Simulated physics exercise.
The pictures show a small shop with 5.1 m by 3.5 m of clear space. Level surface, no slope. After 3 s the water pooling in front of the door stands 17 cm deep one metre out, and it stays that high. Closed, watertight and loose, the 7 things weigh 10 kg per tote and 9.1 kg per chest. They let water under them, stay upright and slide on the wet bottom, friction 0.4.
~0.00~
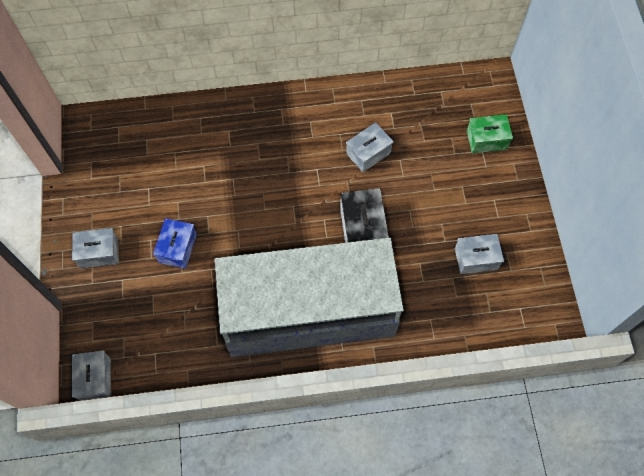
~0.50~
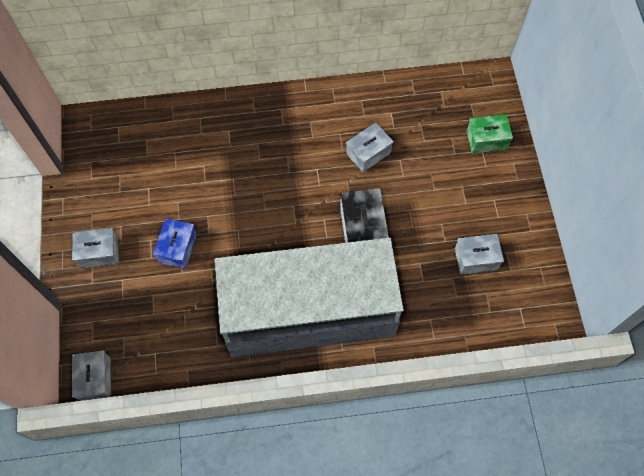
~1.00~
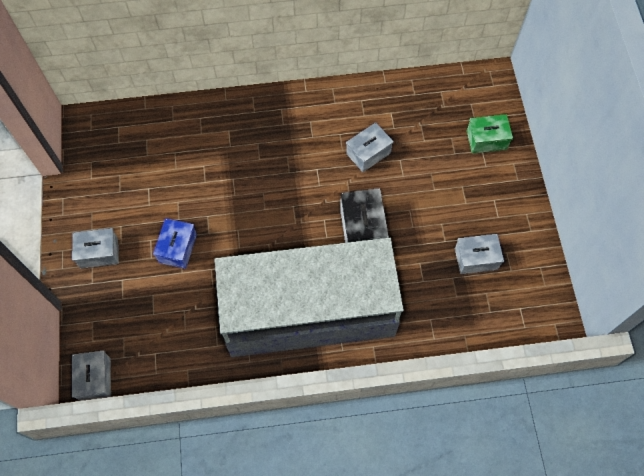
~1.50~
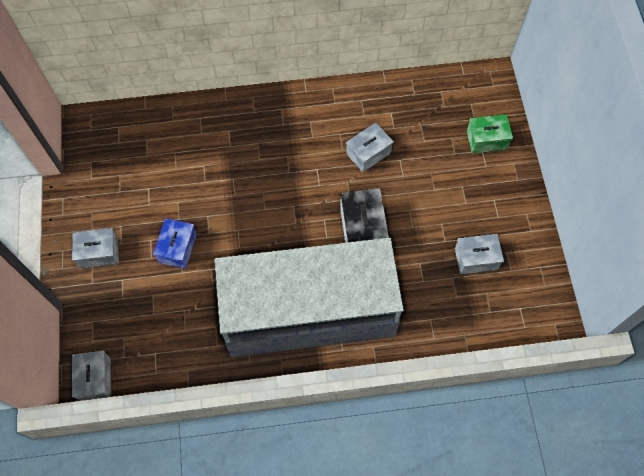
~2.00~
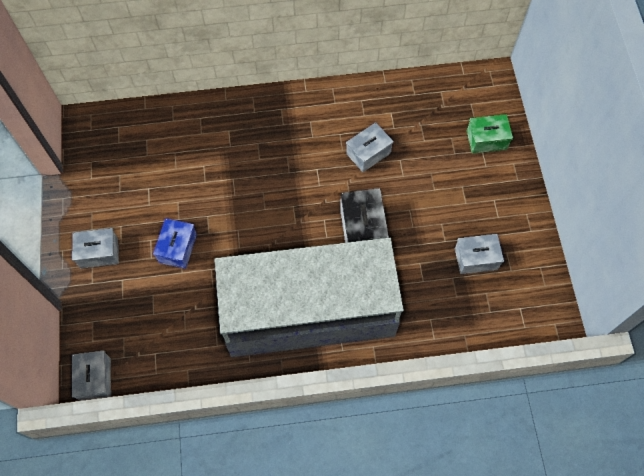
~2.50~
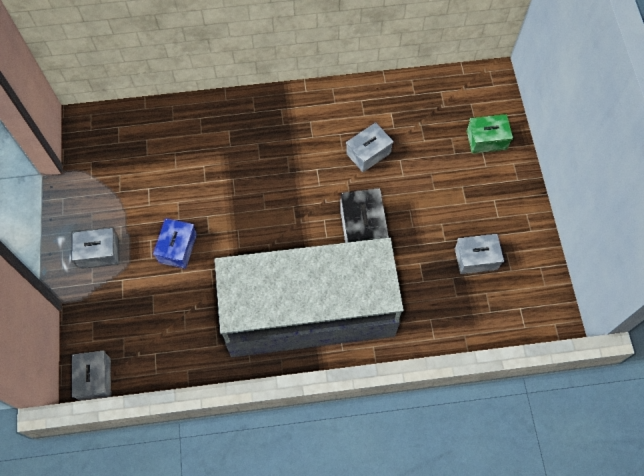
Water spreads across the pavement outside a small shop, then slides through the doorway on the left as a thin, clear sheet around the nearest gray box, while the blue, green and other boxes stay still on the wooden floor.
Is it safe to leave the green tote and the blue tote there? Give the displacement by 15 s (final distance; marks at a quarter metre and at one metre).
Green tote goes a long way, blue tote goes a long way.
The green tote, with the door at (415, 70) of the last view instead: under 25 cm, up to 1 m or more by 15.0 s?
Result for the green tote: Large displacement.
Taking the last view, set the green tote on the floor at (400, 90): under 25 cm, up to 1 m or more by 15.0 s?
Result: It drifts only slightly.
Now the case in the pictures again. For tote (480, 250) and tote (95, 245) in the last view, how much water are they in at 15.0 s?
Roughly 12 and 8 cm.
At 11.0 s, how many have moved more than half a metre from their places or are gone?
5.
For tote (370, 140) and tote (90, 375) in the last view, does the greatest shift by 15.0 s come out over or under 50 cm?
Well, one by one it's higher, then lower.
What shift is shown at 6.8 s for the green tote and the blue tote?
0 and 120 cm, roughly.
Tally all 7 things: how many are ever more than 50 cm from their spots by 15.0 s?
Count: 6.
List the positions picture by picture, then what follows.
The first picture shows the green tote at (491, 128), on the bottom; the blue tote at (174, 239), on the bottom; 0.0 m2 under water; 0 of 7 have shifted.
The second picture shows the green tote at (491, 128) rests on the ground; the blue tote at (174, 239) rests on the ground; water covers 0.0 m2; 0 of 7 have shifted.
The third picture shows the green tote at (491, 128) rests on the ground; the blue tote at (174, 239), on the bottom; 0.0 m2 under water; 0 of 7 have shifted.
The fourth picture shows the green tote at (491, 128) rests on the ground; the blue tote at (174, 239) rests on the ground; water covers 0.0 m2; 0 of 7 have shifted.
The fifth picture shows the green tote at (491, 128), on the bottom; the blue tote at (174, 239), on the bottom; water covers 0.0 m2; 0 of 7 have shifted.
The sixth picture shows the green tote at (491, 128), on the bottom; the blue tote at (174, 239), on the bottom; 0.6 m2 under water; 0 of 7 have shifted.
After 3.5 s the green tote is near (491, 128), 0.0 m from its start, aground; the blue tote is near (174, 239), 0.0 m from its start, aground; 0 afloat.
After 6.8 s the green tote is near (491, 128), 0.0 m from its start, aground; the blue tote is near (291, 228), 1.2 m from its start, aground; 1 afloat.
After 11.0 s the green tote is near (539, 207), 1.0 m from its start, afloat; the blue tote is near (430, 207), 2.6 m from its start, afloat; 5 afloat.
After 15.0 s the green tote is near (543, 272), 1.7 m from its start, afloat; the blue tote is near (493, 269), 3.2 m from its start, afloat; 6 afloat.
